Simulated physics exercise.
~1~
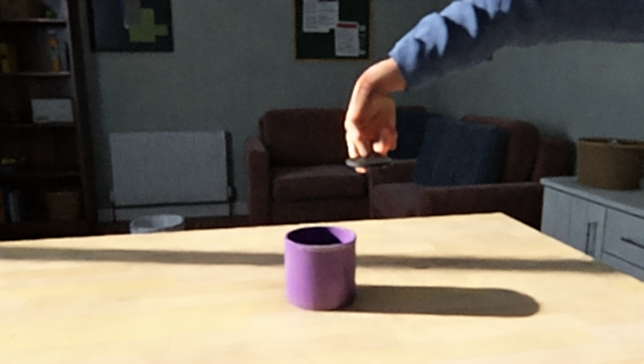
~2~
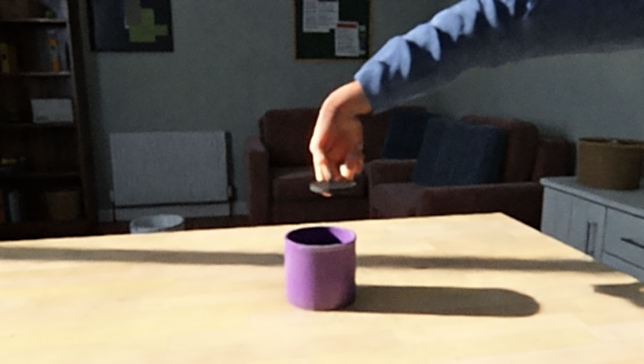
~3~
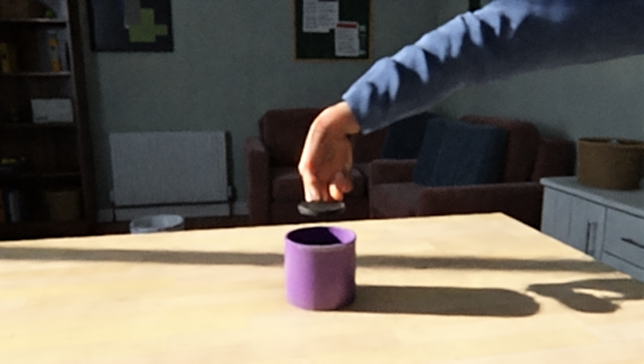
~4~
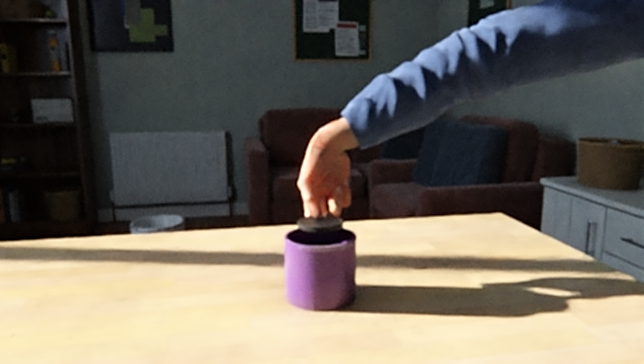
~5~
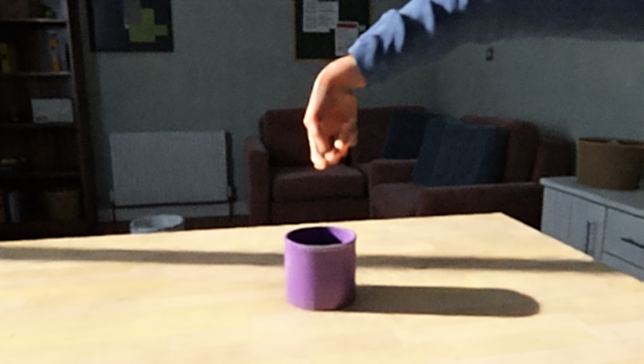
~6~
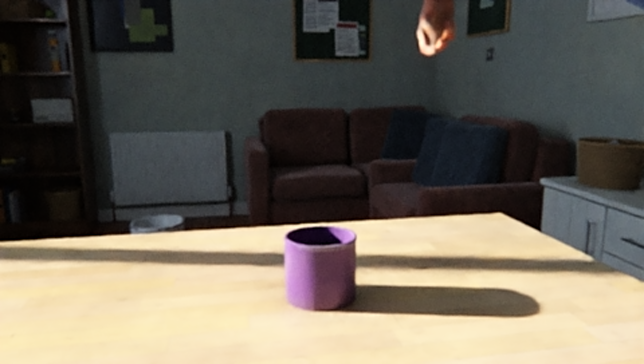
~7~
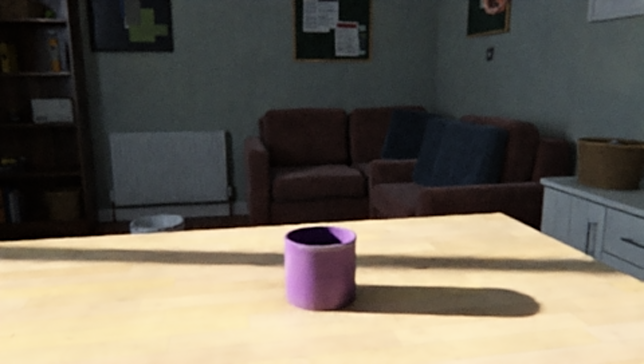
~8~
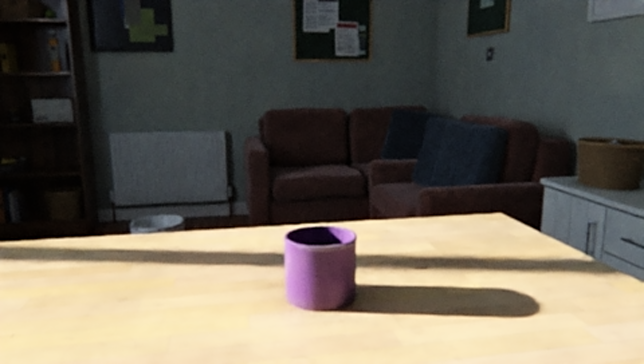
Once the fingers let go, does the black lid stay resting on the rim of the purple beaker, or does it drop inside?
The black lid drops inside the purple beaker, leaving nothing resting across the rim.
